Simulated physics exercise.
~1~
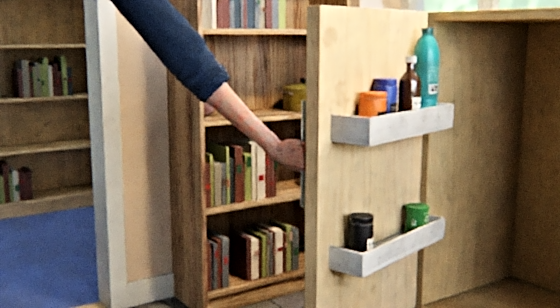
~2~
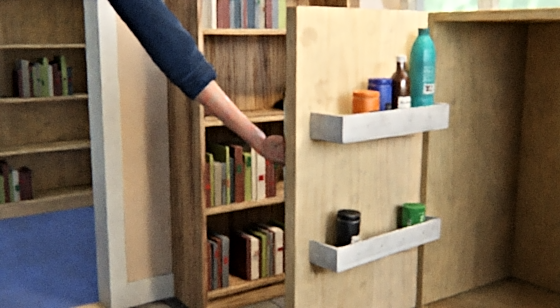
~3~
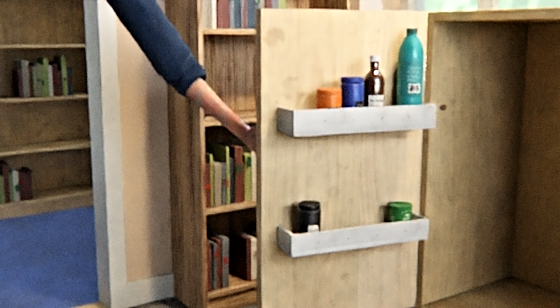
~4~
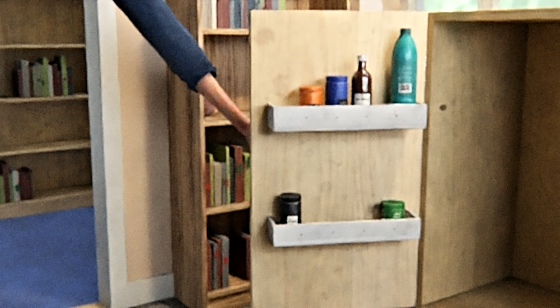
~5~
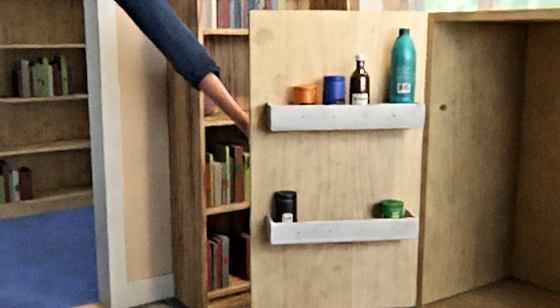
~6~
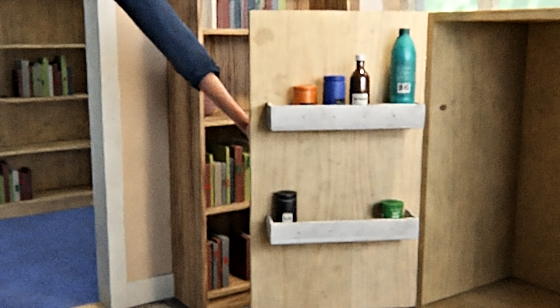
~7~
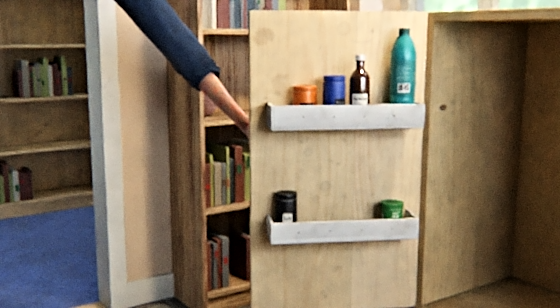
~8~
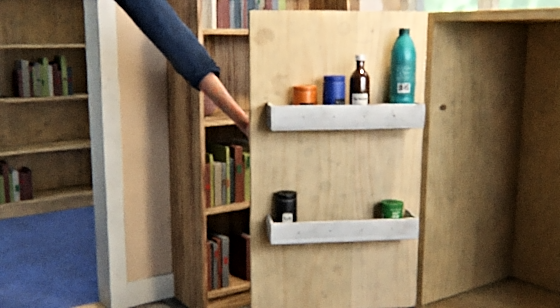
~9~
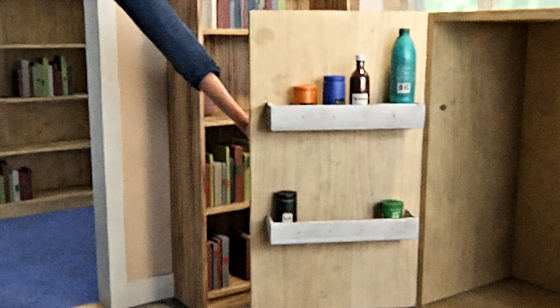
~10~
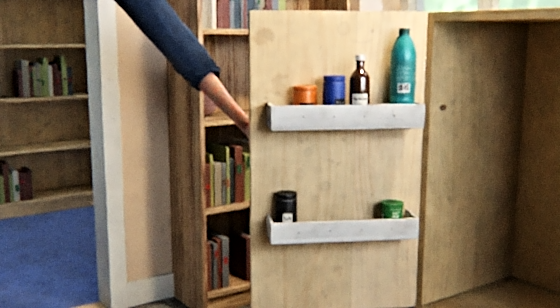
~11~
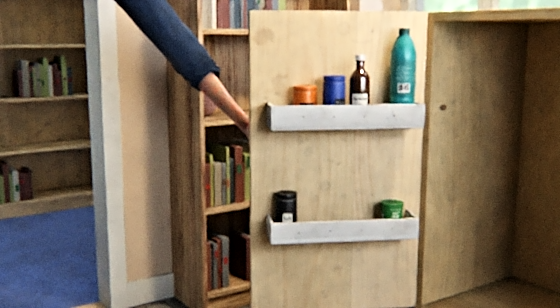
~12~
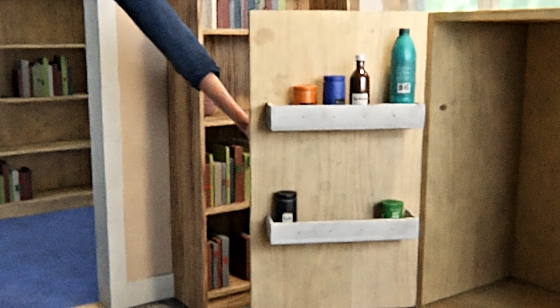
A wooden cupboard door swung open to the left, pulled by a hand at its edge, carrying jars, a tin and bottles in its two racks, then stopped and stayed still with everything upright and the hand still holding on.
